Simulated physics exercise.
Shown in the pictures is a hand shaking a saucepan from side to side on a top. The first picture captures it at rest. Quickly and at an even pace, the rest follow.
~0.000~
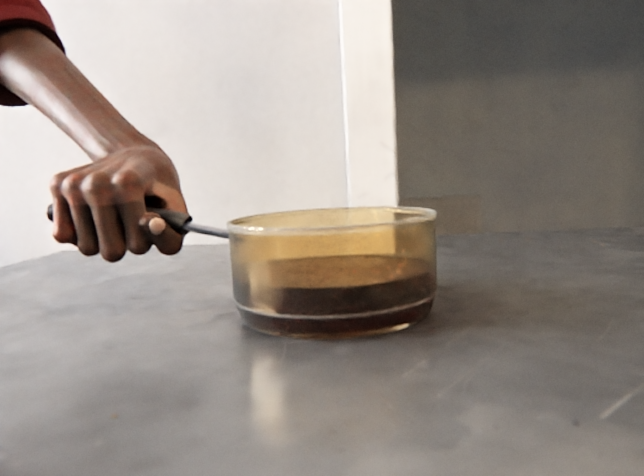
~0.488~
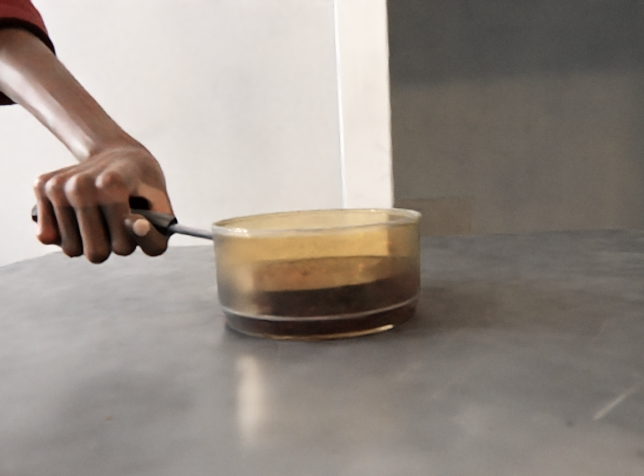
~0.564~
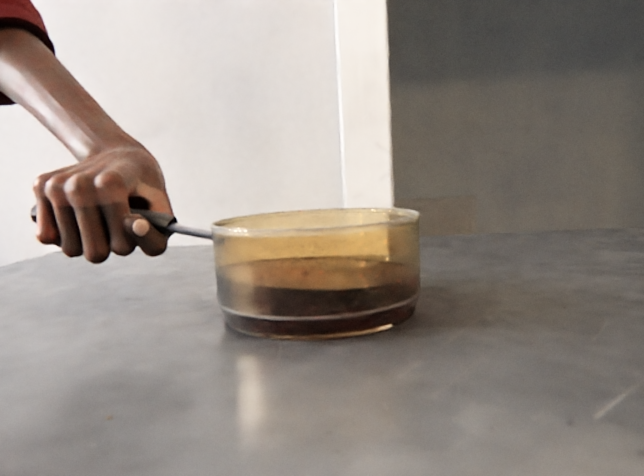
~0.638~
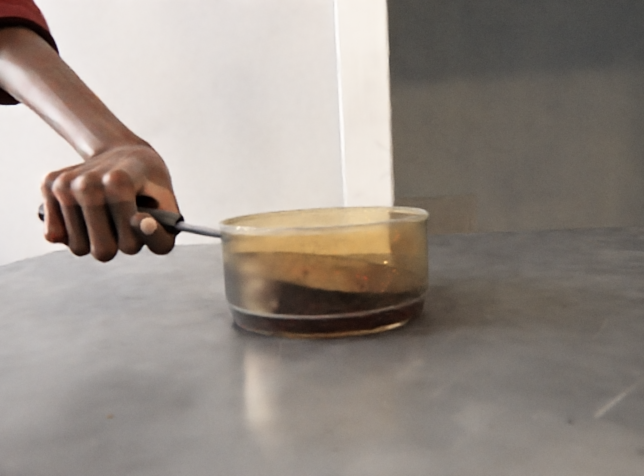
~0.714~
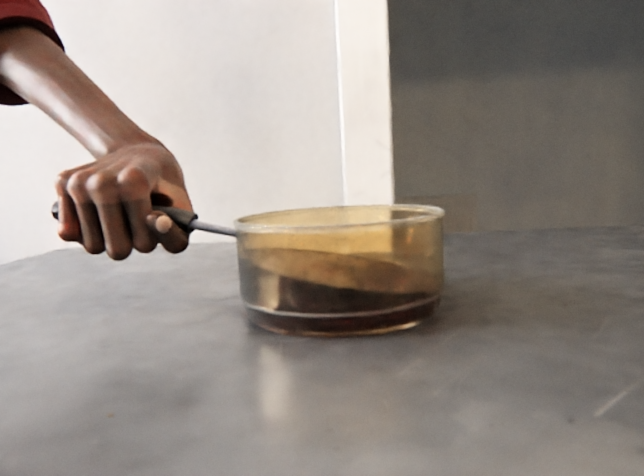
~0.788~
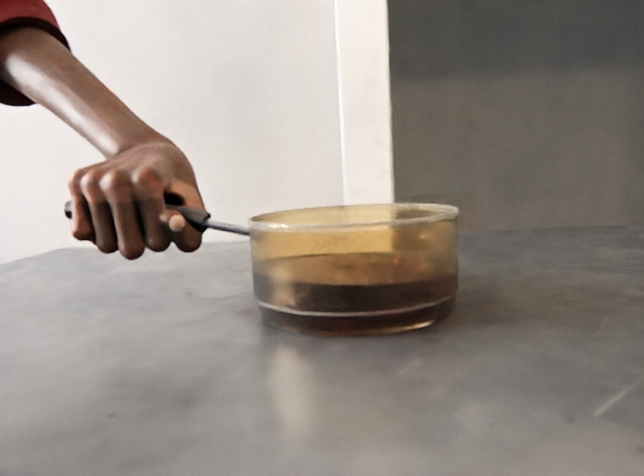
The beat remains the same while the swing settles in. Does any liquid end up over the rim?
I predict the liquid will partly end up outside.
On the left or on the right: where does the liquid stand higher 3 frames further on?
The right portion, then.
After 1.1 s, the highest wave so far comes most of the way to the rim.
After 1.2 s, the highest wave so far goes over the rim.
After 5.2 s, the highest wave so far goes over the rim; some is on the top.
